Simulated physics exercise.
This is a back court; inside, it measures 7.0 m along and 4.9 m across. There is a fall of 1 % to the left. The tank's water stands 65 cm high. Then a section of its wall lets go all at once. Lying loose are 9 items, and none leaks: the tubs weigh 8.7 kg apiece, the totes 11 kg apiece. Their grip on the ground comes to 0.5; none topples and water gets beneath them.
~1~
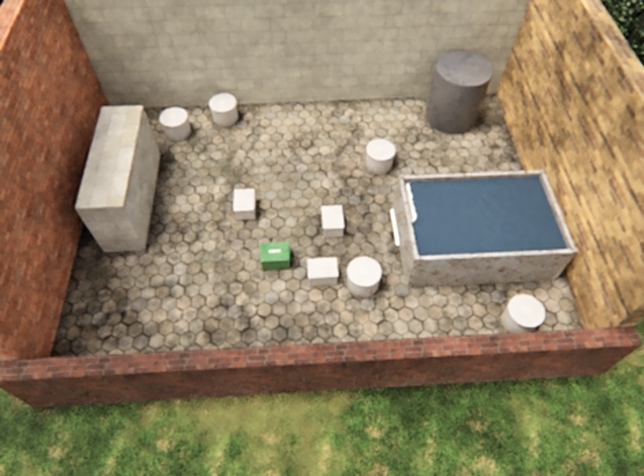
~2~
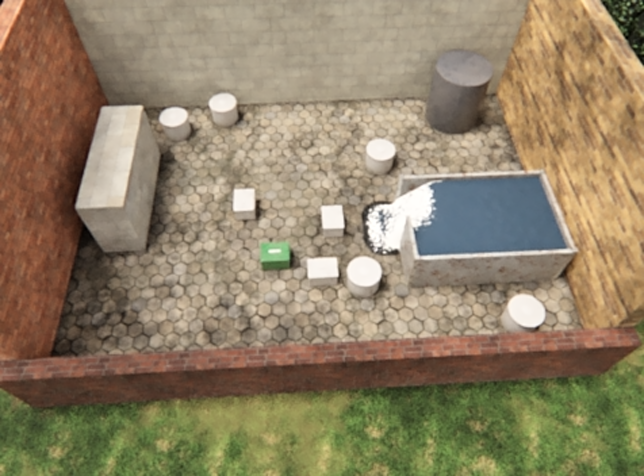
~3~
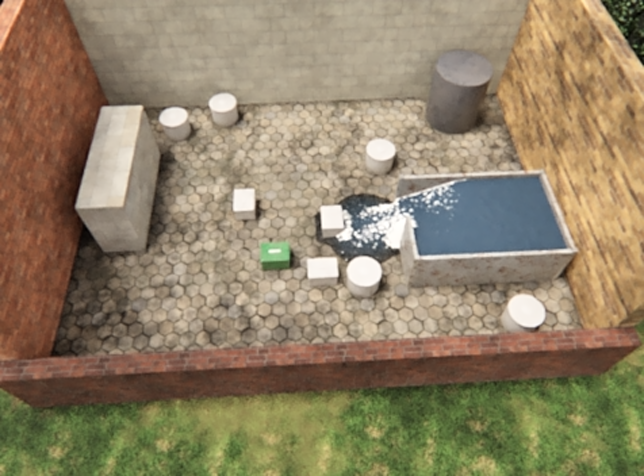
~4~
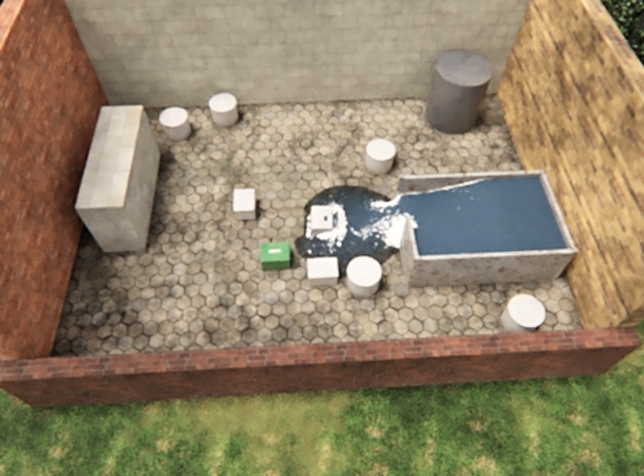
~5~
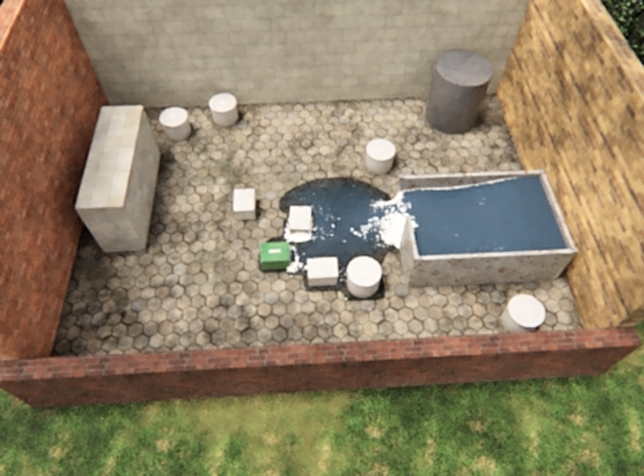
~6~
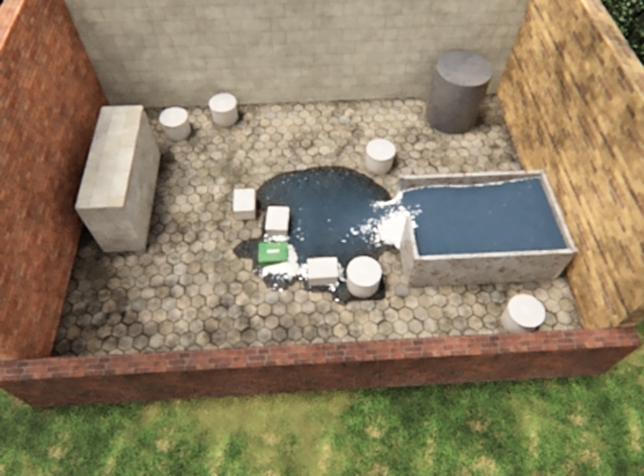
Water pours from a raised tank, spreads left across the paving and pushes a white box.
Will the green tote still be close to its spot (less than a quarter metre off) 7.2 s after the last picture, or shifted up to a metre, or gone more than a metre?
I think it's going to get taken a long way.
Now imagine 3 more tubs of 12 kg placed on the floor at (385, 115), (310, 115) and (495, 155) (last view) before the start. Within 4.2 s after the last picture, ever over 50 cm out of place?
Respectively: Smaller, smaller, smaller.
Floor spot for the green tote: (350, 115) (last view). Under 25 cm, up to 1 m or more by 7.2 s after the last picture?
I'd say it does not really move.
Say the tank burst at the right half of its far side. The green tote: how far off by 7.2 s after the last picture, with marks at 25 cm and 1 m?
Well, the green tote basically stays there then.
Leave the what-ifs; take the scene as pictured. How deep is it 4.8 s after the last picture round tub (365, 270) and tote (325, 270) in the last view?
I'd put it at 1 cm and 3 cm respectively.
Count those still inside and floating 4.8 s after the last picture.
5 at that moment.
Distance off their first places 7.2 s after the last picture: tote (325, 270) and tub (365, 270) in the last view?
Respectively: 60 cm / 0 cm.
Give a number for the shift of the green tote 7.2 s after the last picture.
It's about 200 cm away.
Then, 0.9 s after the last picture the green tote is near (198, 278), 1.1 m from its start, aground; 0 afloat.
Then, 2.8 s after the last picture the green tote is near (92, 325), 2.5 m from its start, afloat; 5 afloat.
Then, 4.8 s after the last picture the green tote is near (78, 327), 2.7 m from its start, afloat; 5 afloat.
Then, 7.2 s after the last picture the green tote is near (148, 348), 2.1 m from its start, afloat; 4 afloat.
